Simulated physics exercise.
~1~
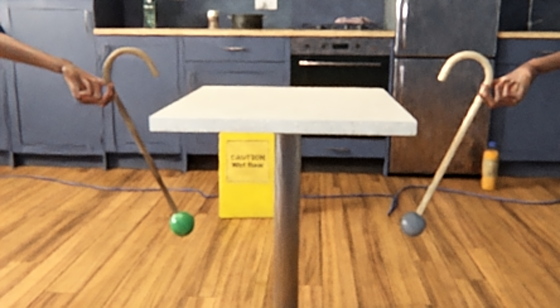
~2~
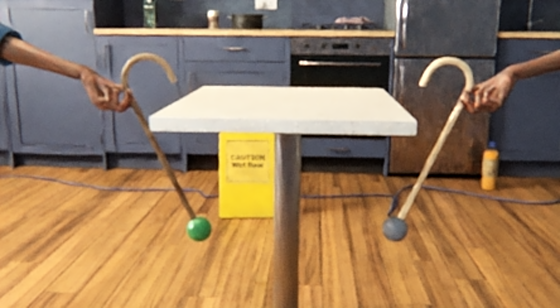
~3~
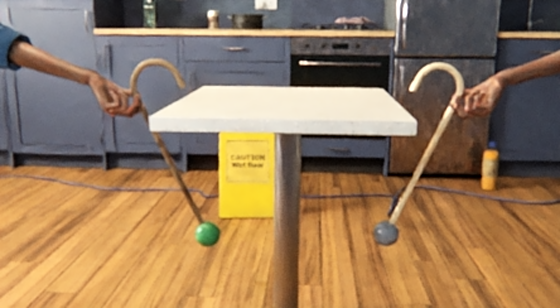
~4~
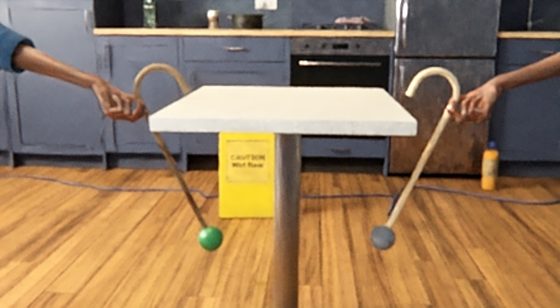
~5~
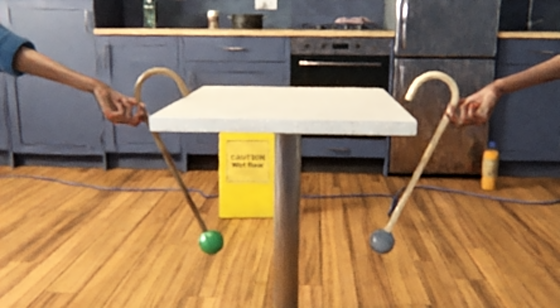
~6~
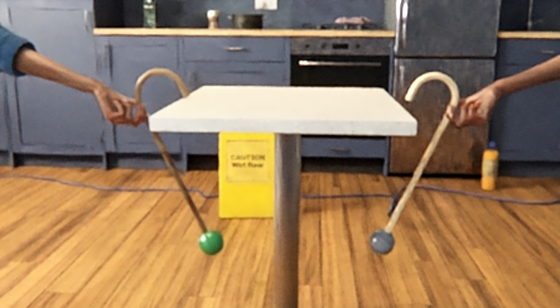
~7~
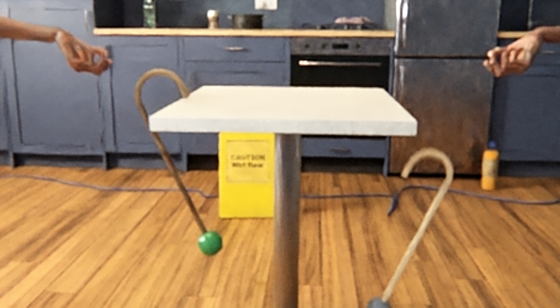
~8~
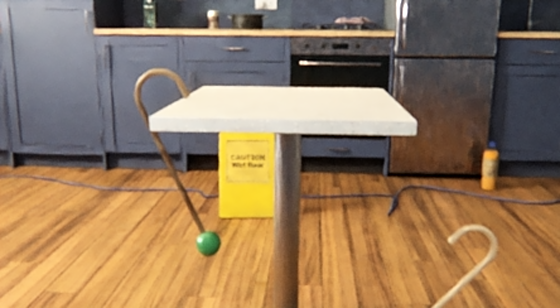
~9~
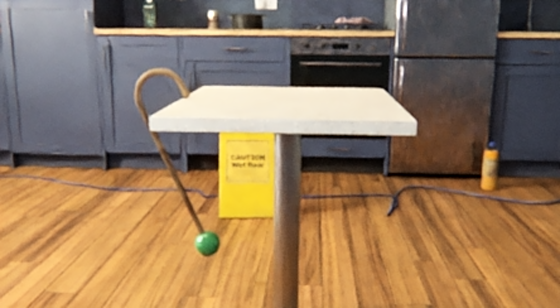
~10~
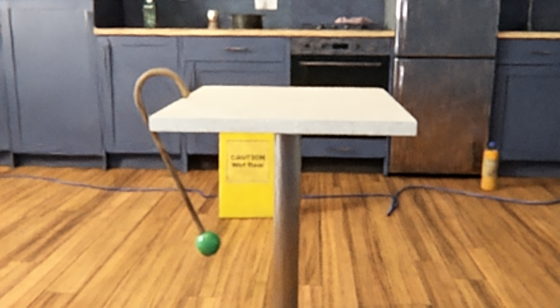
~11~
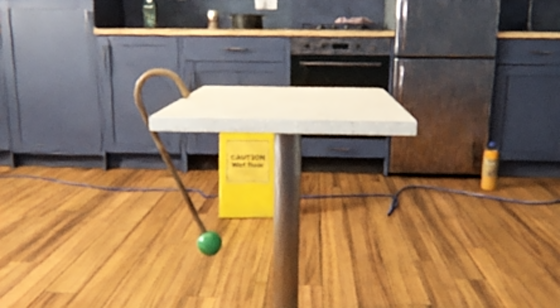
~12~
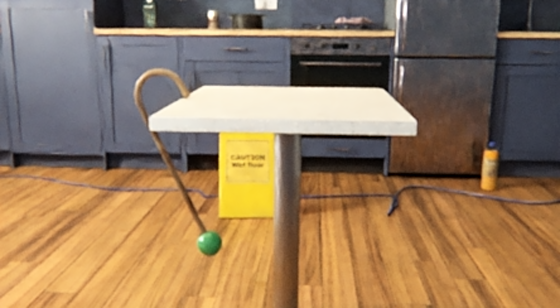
At first, two hands reach in from opposite sides of a small white table in a kitchen, each holding a curved wooden cane, one tipped with a green ball and the other with a grey ball. The hands move the canes inward until their hooks meet the left and right ends of the tabletop. They pause there briefly, then both hands let go and draw back. The grey-tipped cane on the right drops at once, tilting as it falls out of view. The green-tipped cane stays hooked on the left edge, hanging still.
